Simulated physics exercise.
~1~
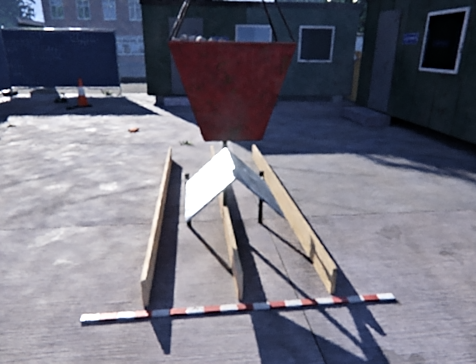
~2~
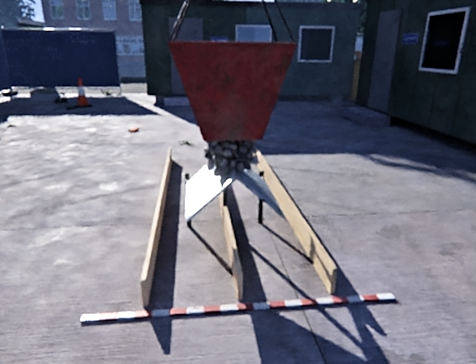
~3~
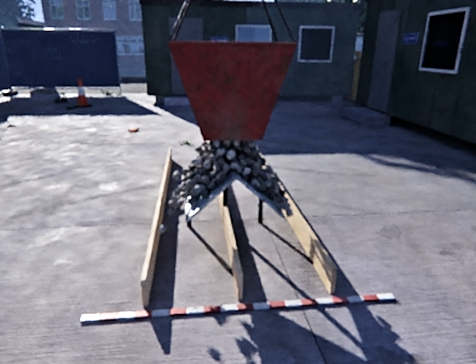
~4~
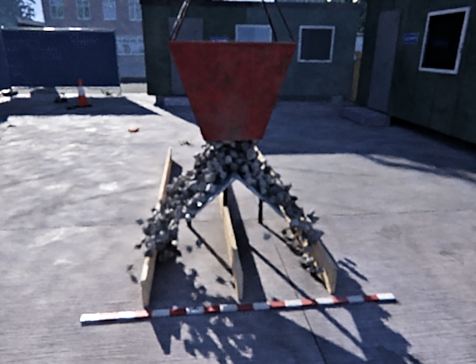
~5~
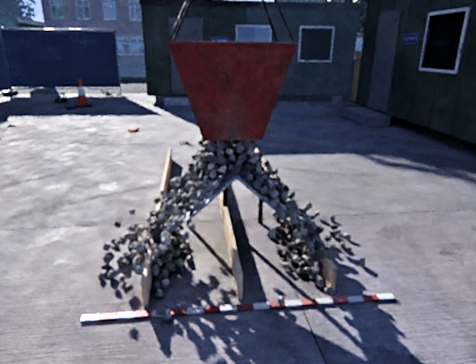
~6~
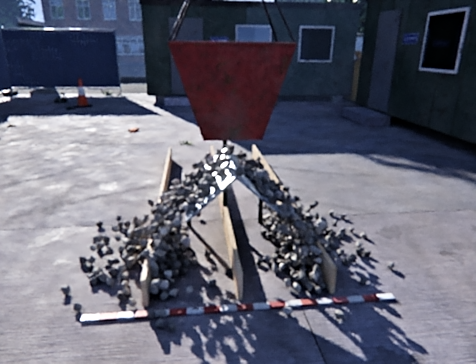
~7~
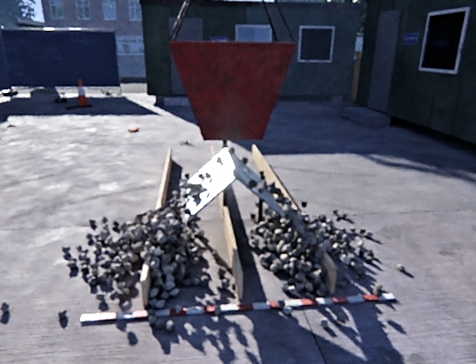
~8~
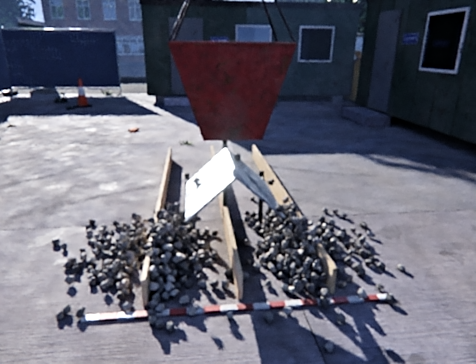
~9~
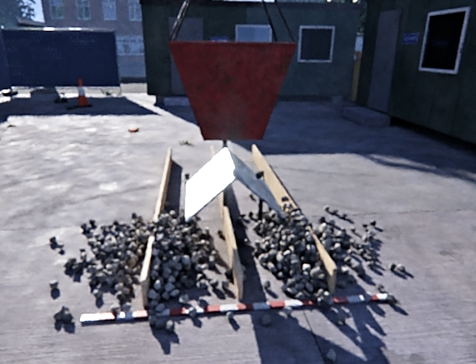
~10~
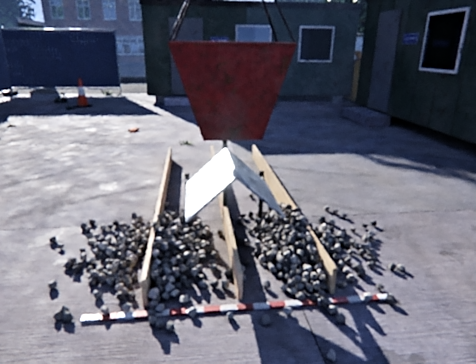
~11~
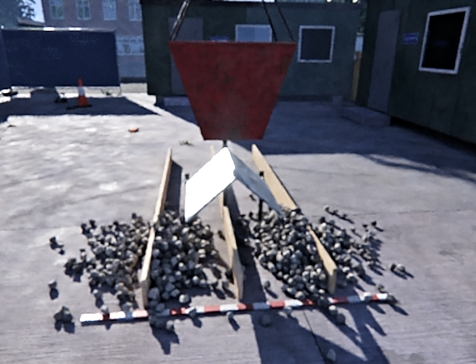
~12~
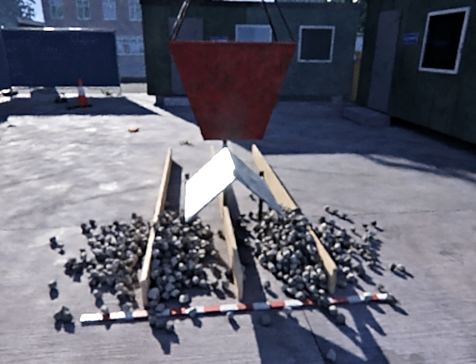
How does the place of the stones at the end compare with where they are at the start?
At the start the stones are out of sight up in the red skip, and at the end they lie spread on the concrete below, in both bays and beyond the outer boards.
At first a red skip hangs still above a white peaked steel plate, with three wooden boards standing on the concrete behind a red and white striped pole. Grey stones begin to pour from the bottom of the skip onto the peak. They pile up there, then split and slide down both slopes into the left and right bays. Many tumble over the outer boards and scatter on the ground. The flow stops and the last stones slip off the steel. At the end the slopes are bare, and stones lie still in both bays and outside them on either side.
